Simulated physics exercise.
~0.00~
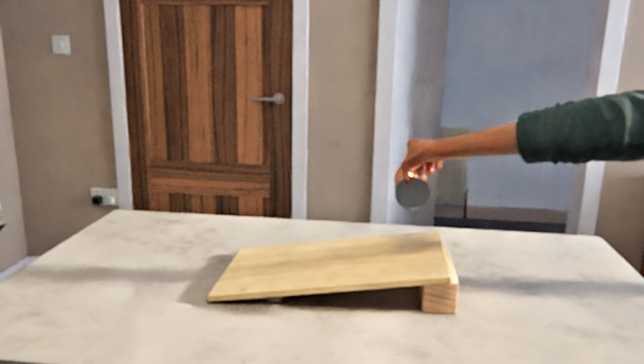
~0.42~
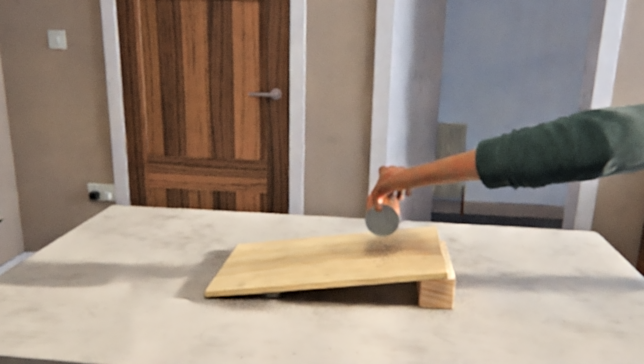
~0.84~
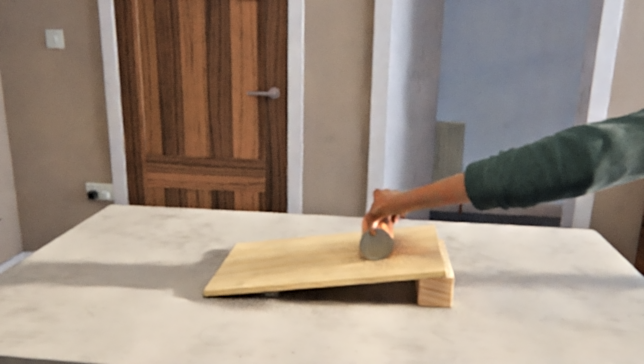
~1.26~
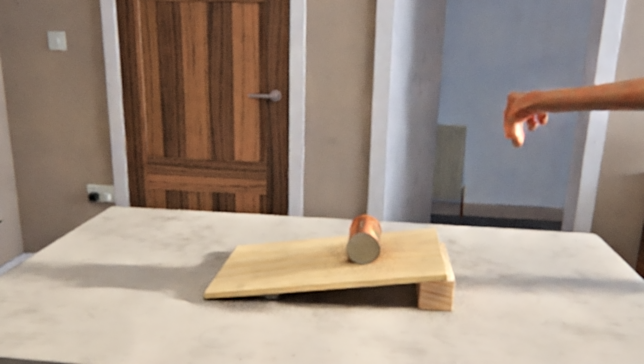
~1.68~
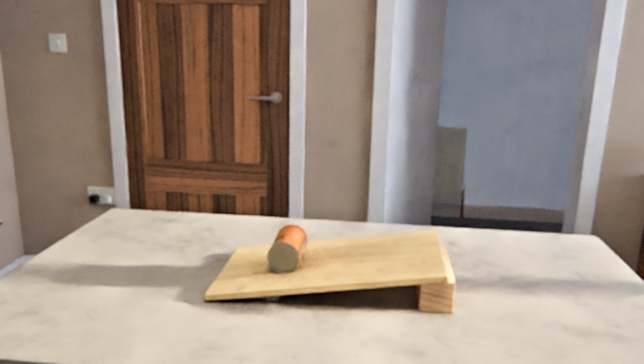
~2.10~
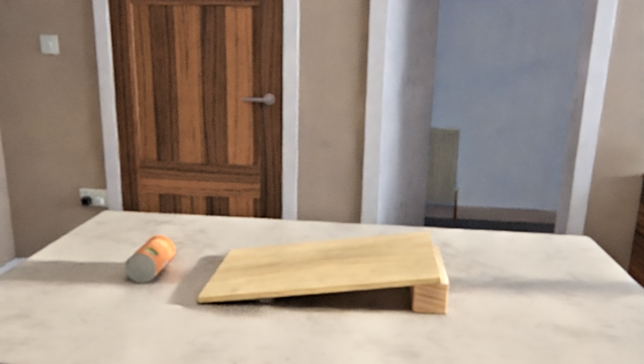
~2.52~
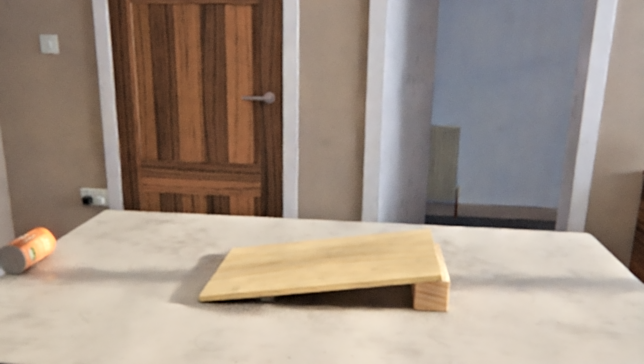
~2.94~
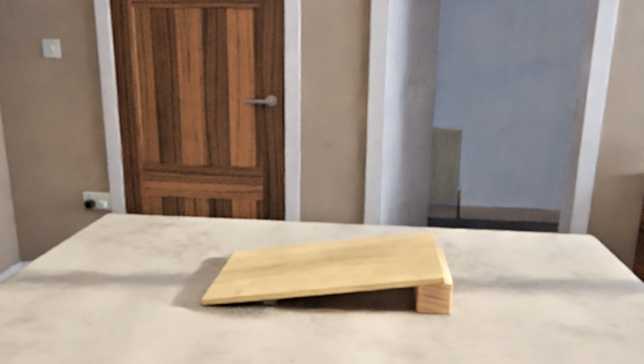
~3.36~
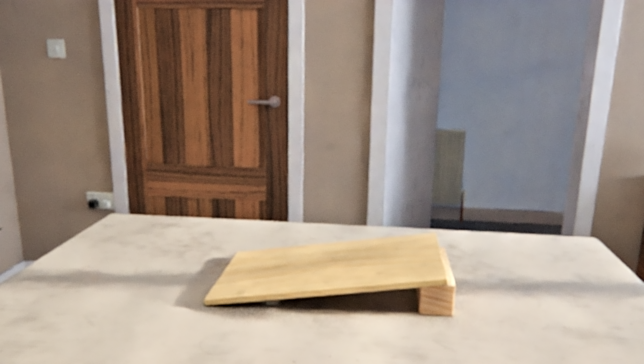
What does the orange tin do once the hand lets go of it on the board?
It does not stay where it was placed. The orange tin rolls down the sloping board to the left and onto the table.
